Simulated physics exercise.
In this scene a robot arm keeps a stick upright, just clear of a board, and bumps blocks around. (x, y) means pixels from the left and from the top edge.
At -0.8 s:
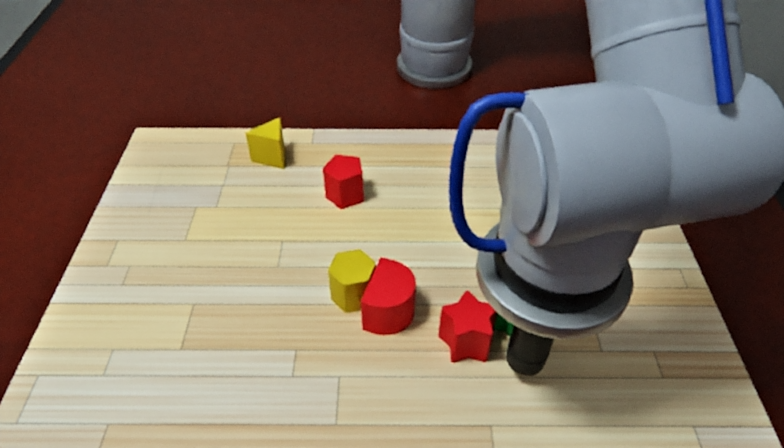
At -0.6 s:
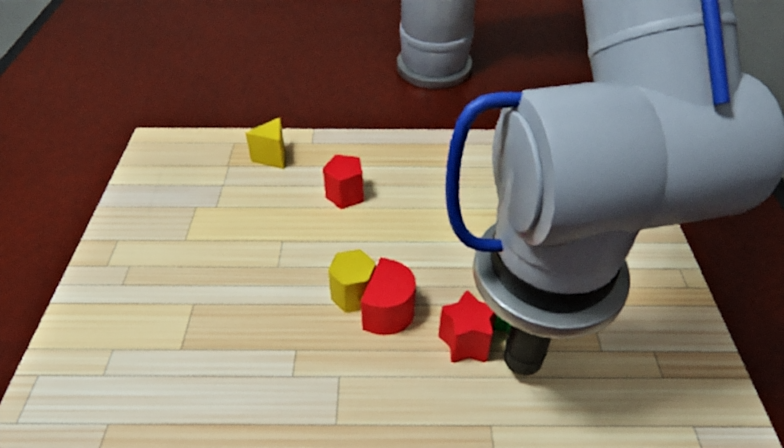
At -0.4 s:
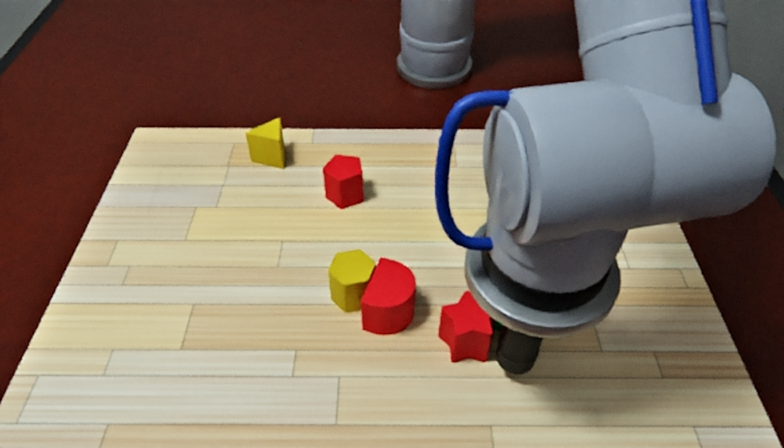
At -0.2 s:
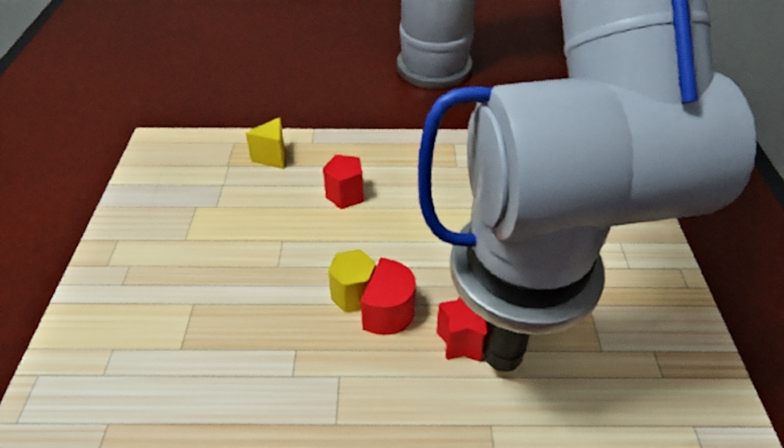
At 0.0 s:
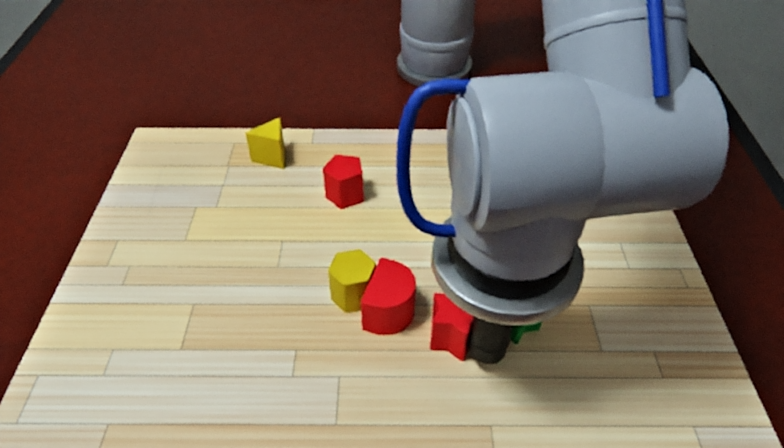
A pale wooden board on a dark red surface is seen from above at an angle by a still camera. A yellow triangular block and a red pentagonal one sit toward the back, a yellow six-sided block touches a red D-shaped one near the middle, and a red star lies beside a grey robot arm. The arm slides its dark tip left, nudging the star slightly left as a green block peeks out behind.
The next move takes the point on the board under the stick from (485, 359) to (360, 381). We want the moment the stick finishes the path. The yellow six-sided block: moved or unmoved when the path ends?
It stays.
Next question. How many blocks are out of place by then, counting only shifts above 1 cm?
Expect one.
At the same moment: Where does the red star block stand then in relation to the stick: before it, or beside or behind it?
It escapes to one side.
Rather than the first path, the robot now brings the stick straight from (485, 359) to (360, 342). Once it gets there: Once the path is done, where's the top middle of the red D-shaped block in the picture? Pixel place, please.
(356, 251)
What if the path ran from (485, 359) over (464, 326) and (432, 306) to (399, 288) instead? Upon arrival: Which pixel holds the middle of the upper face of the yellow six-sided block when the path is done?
It is at (280, 258).
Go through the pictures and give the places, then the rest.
Tip of the stick at (525, 360), middles of tops, yellow six-sided block at (352, 266), red star block at (471, 314), in the first frame.
Stick at (523, 360), nothing pushed, in the second frame.
Stick at (515, 359), nothing pushed, in the third frame.
Stick at (503, 356), red star block at (468, 312), in the fourth frame.
Stick at (487, 349), yellow six-sided block at (352, 266), red star block at (458, 309), in the fifth frame.
The first path, step by step. One third of the way, stick at (444, 356); red star block at (440, 304), turned 40° clockwise.
Two thirds of the way, stick at (402, 364); red star block at (438, 304), turned 50° clockwise.
At the end, stick at (359, 372); yellow six-sided block unmoved; red star block at (438, 304), turned 50° clockwise.
